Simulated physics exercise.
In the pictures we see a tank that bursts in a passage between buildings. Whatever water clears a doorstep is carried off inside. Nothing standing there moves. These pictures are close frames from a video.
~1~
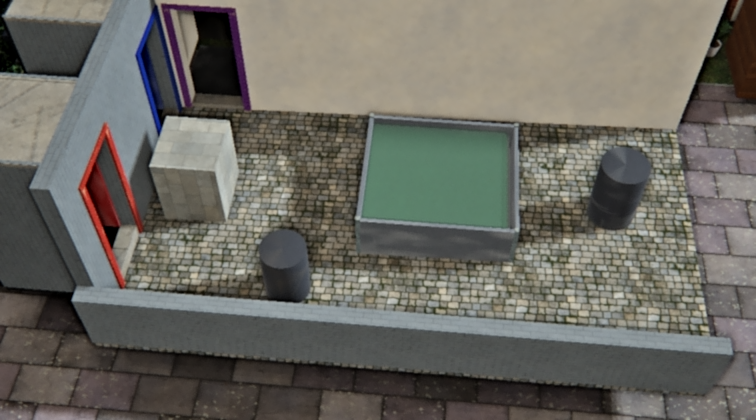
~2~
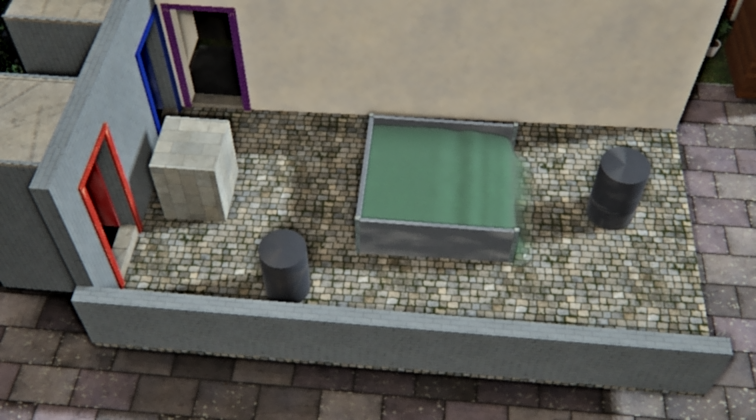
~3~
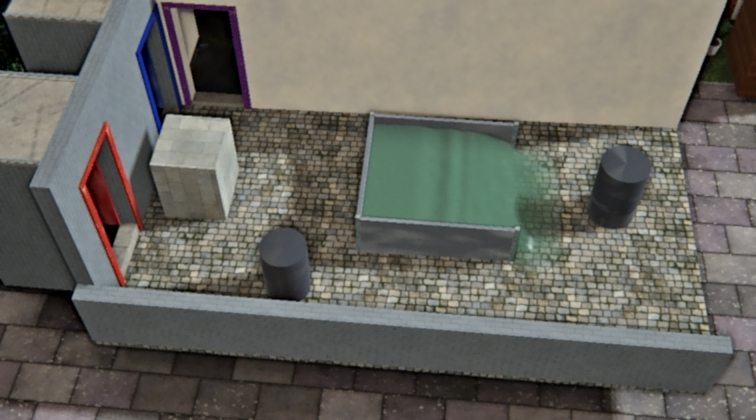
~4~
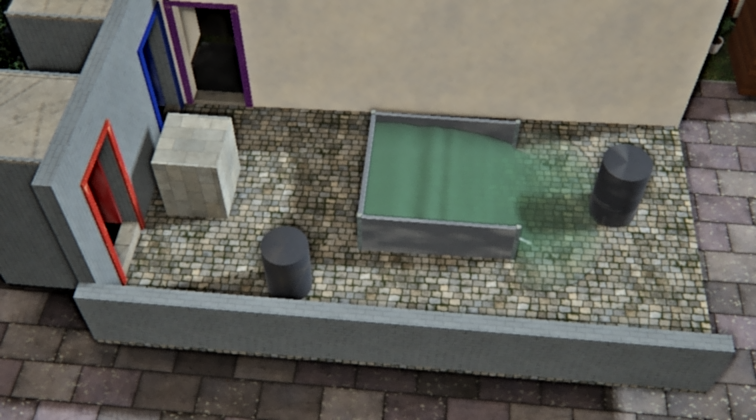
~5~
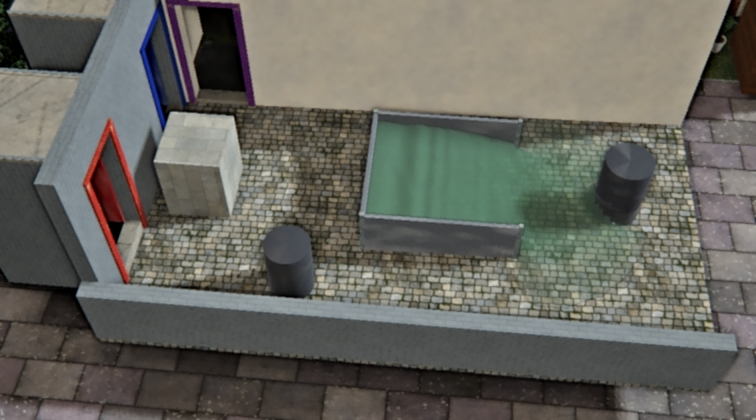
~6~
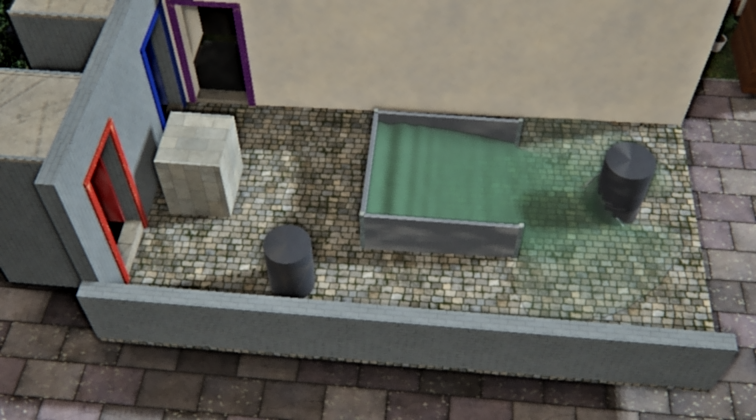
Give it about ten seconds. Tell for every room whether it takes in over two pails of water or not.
The red door does not, the purple door does not, the blue door does not.
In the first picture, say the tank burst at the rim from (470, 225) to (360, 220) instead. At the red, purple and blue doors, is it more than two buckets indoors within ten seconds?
Well, the red door gets past it, then the purple door gets past it, and the blue door gets past it.
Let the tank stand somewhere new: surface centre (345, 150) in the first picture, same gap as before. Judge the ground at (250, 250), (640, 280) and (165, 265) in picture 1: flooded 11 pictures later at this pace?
I'd call them still dry, watered and still dry, in the order asked.
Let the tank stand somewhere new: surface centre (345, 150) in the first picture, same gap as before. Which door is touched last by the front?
That would be the red door, I say.
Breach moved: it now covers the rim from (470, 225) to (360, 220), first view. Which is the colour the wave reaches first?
Answer: The one in red.
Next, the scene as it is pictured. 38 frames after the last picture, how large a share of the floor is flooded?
Some 65 per cent.
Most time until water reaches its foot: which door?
Answer is the door marked red.
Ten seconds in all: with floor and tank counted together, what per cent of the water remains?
It comes to roughly 44 per cent.
A moment on, water covers 30 % of the floor; the red door not reached, the purple door not reached, the blue door not reached.
Next, water covers 35 % of the floor; the red door not reached, the purple door not reached, the blue door not reached.
Then, water covers 45 % of the floor; the red door not reached, the purple door not reached, the blue door not reached.
Later, water covers 65 % of the floor; the red door not reached, the purple door wet at the sill, nothing in, the blue door wet at the sill, nothing in.
In the end, water covers 75 % of the floor; the red door wet at the sill, nothing in, the purple door wet at the sill, nothing in, the blue door wet at the sill, nothing in.
